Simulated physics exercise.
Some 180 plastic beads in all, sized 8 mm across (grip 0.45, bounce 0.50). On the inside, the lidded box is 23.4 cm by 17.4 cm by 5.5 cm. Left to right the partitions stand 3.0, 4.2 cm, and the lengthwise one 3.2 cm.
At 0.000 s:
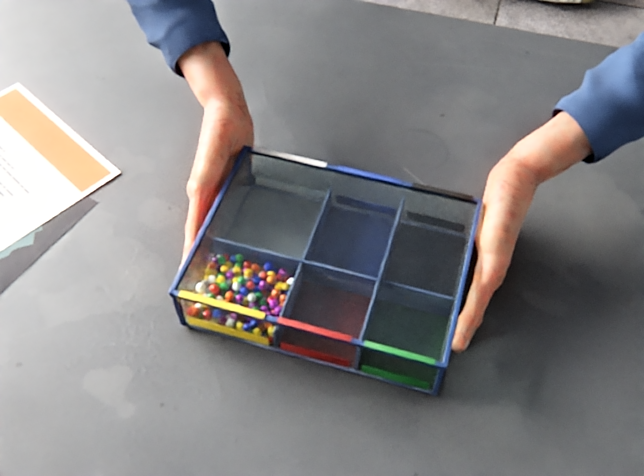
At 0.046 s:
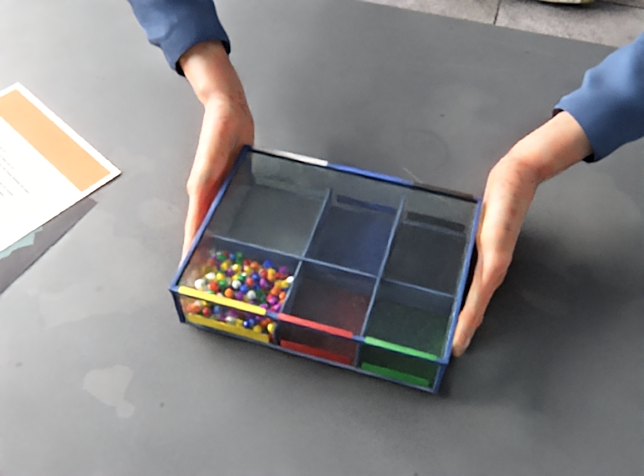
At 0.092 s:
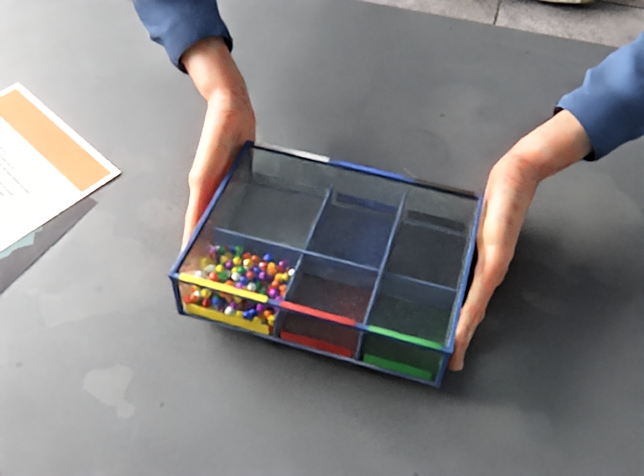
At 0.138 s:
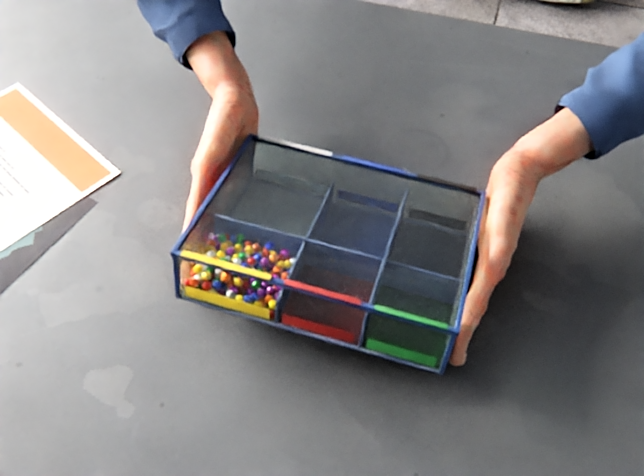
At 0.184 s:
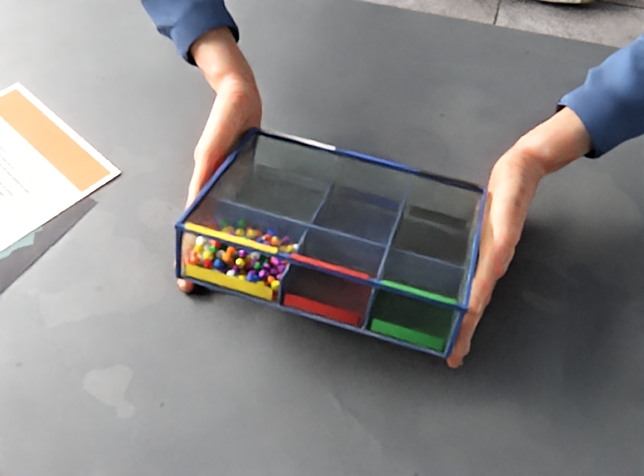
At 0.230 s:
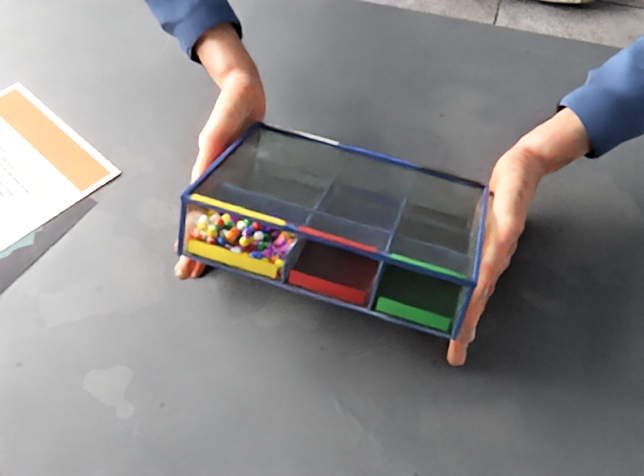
A clear lidded box with blue edges and six compartments, held at its ends by two hands in blue sleeves, sits level at first above a grey tabletop, seen from above by a still camera. Multicoloured beads fill the front-left compartment, marked yellow beside empty red and green ones, with an orange-and-white sheet lying at left. The hands raise the front edge, slowly then faster, tilting the box backward.
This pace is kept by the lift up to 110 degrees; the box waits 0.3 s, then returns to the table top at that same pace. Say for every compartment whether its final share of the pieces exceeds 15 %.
Red: Does not exceed, blue: Exceeds, green: Does not exceed, yellow: Does not exceed, white: Exceeds, black: Does not exceed.
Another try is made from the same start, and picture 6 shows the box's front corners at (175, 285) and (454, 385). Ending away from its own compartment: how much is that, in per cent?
About 70 %.
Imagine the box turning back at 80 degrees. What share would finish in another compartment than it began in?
That works out to close to 50 percent.
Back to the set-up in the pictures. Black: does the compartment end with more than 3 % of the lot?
Black yes.
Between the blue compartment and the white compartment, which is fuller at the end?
Go with white, that one ends with more.
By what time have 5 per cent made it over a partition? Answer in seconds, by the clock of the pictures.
At about 0.65 s.
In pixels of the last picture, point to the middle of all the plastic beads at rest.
(322, 212).
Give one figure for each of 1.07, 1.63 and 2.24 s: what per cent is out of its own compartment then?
95, 100, 100.
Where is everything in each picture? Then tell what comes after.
In the first picture, box tilt 0 degrees, front corners at (175, 292) and (442, 364); yellow 100 %.
In the second picture, box tilt 1 degrees, front corners at (175, 288) and (443, 360).
In the third picture, box tilt 5 degrees, front corners at (175, 275) and (447, 349), lowest corner right back.
In the fourth picture, box tilt 11 degrees, front corners at (177, 252) and (454, 330), lowest corner right back.
In the fifth picture, box tilt 18 degrees, front corners at (181, 225) and (463, 307), lowest corner right back.
In the sixth picture, box tilt 24 degrees, front corners at (187, 197) and (472, 282), lowest corner right back; yellow 100 %. Its pace works out near 140 degrees a second.
Then, at 1.07 s, tilt 110 degrees; blue 30 %, yellow 5 %, white 65 %, black 5 %.
After 1.63 s, tilt 57 degrees; blue 40 %, white 55 %, black 5 %.
After 2.24 s, tilt 0 degrees; blue 40 %, white 50 %, black 5 %.
At rest (2.8 s), red 0 %, blue 40 %, green 0 %, yellow 0 %, white 50 %, black 5 %.
